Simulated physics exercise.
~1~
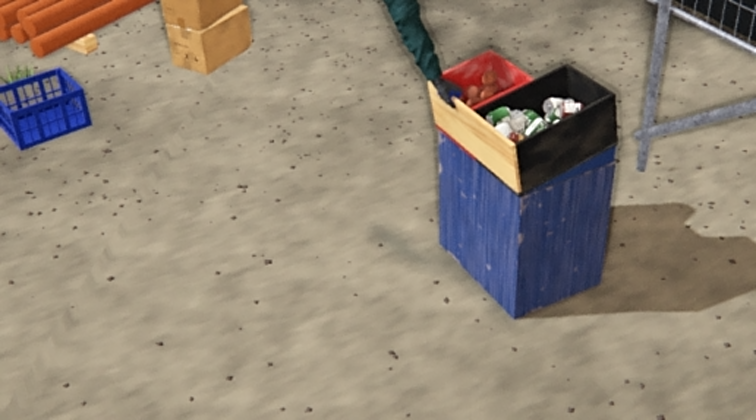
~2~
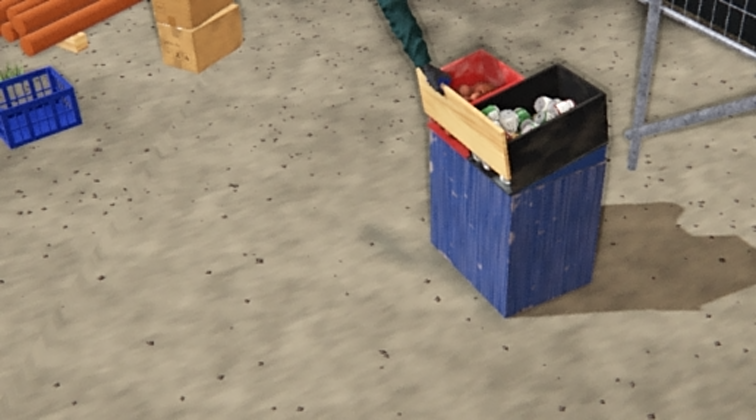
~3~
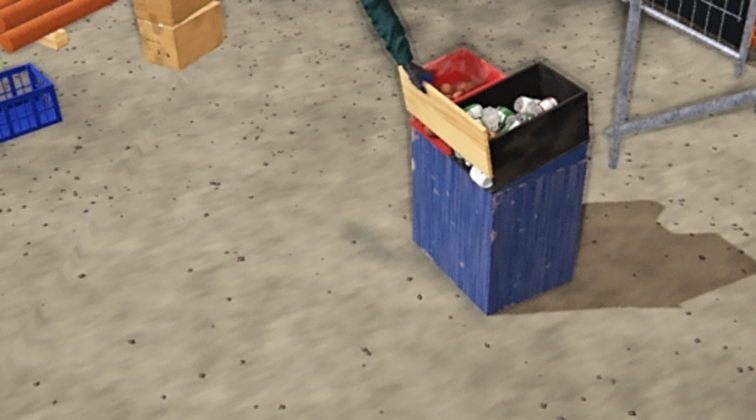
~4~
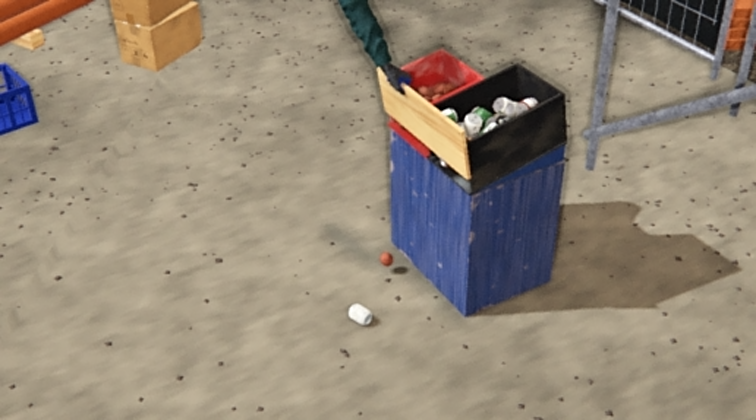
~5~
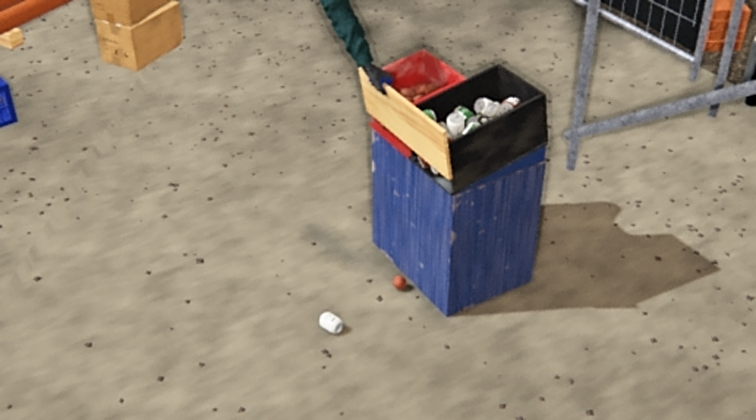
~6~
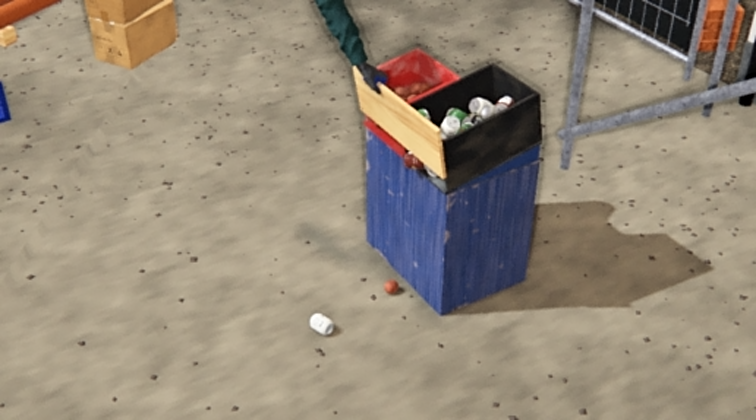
At the start, a black chute full of mini cans and a red chute of red potatoes sit side by side on a blue wooden stand, while a dark green arm reaches down to the pale wooden gate across their left ends. The arm moves the gate slightly upward, and it stays leaning as the view pans right. A white can slips out beneath it and drops to the ground. A reddish potato also falls, landing beside the stand. By the end, one can and one potato lie on the ground, while the other cans remain in the black chute.
